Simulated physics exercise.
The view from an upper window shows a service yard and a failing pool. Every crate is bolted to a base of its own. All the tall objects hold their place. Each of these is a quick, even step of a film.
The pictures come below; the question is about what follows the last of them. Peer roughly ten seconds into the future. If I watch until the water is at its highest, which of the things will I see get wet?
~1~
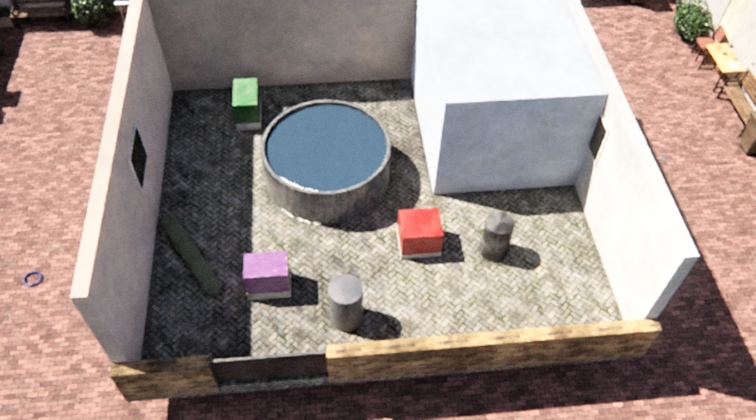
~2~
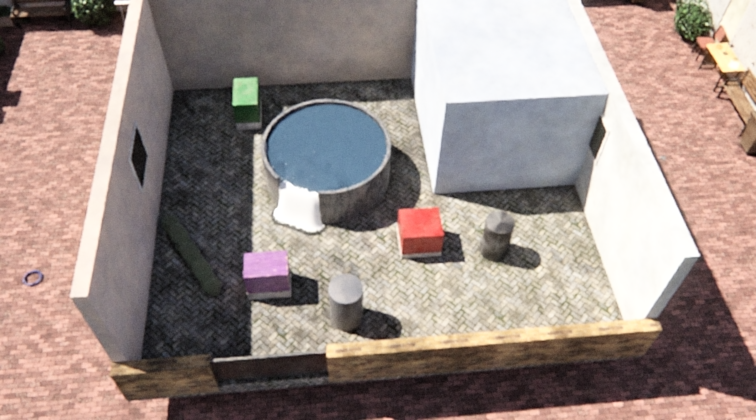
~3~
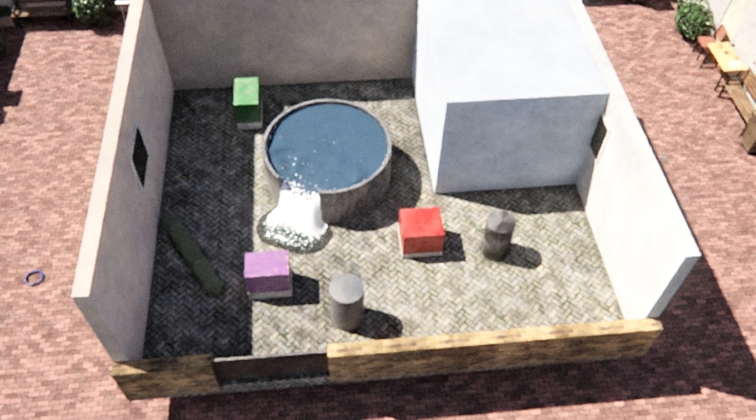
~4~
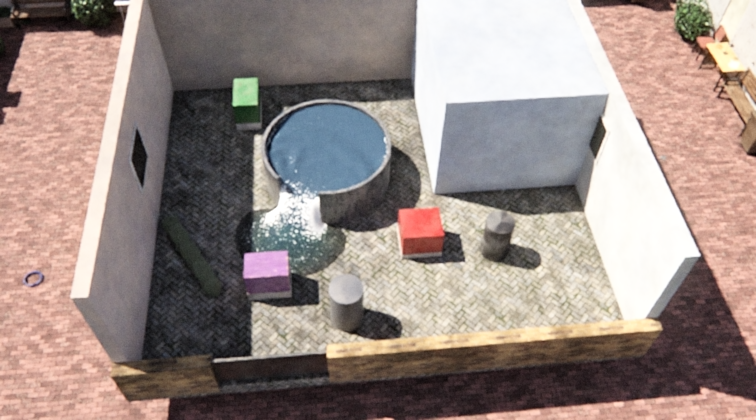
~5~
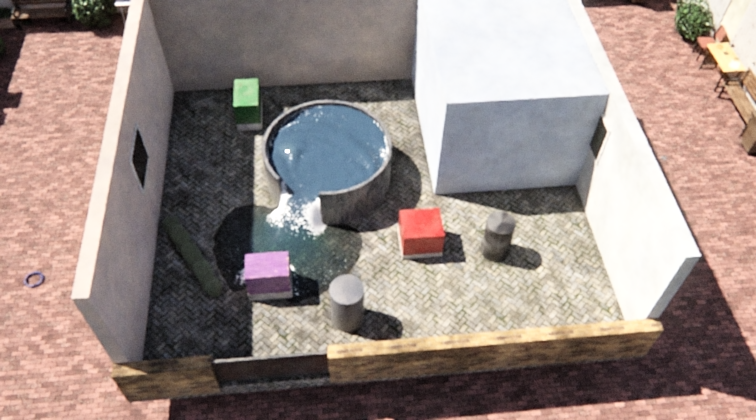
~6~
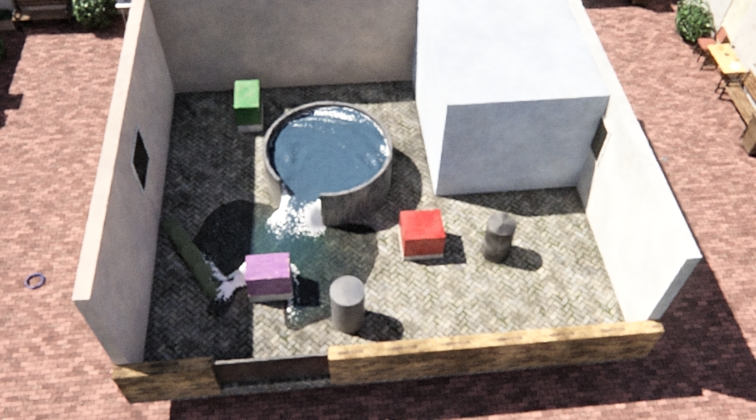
You would see this: The purple crate gets wet; the green crate keeps dry; the red crate keeps dry.
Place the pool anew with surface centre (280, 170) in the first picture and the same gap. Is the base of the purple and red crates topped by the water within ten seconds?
Result: Purple crate is inundated; red crate is inundated.
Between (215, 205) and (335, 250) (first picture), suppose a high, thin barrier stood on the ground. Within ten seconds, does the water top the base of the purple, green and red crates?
Purple crate: Untouched, green crate: Untouched, red crate: Reached.
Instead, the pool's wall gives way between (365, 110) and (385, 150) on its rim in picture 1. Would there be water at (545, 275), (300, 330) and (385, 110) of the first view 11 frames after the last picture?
One by one, they turn out not soaked, not soaked and drenched.
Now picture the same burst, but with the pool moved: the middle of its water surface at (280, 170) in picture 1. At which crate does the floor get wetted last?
I'd go with the green-painted one.
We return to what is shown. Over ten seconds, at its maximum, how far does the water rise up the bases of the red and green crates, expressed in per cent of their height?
I'd put it at some 70 % for one and some 80 % for the other, in that order.
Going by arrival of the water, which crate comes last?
Note: The green crate.
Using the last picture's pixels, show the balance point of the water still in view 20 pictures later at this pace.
I'd say around (293, 228).
A moment on, water covers 25 % of the floor; the purple crate water round its plinth, the green crate not reached, the red crate water round its plinth.
Next, water covers 35 % of the floor; the purple crate water round its plinth, the green crate not reached, the red crate water round its plinth.
Then, water covers 60 % of the floor; the purple crate water round its plinth, the green crate water round its plinth, the red crate water round its plinth.
Later, water covers 80 % of the floor; the purple crate water round its plinth, the green crate water round its plinth, the red crate water round its plinth.
In the end, water covers 100 % of the floor; the purple crate was topped, the green crate stayed above the water, the red crate stayed above the water.
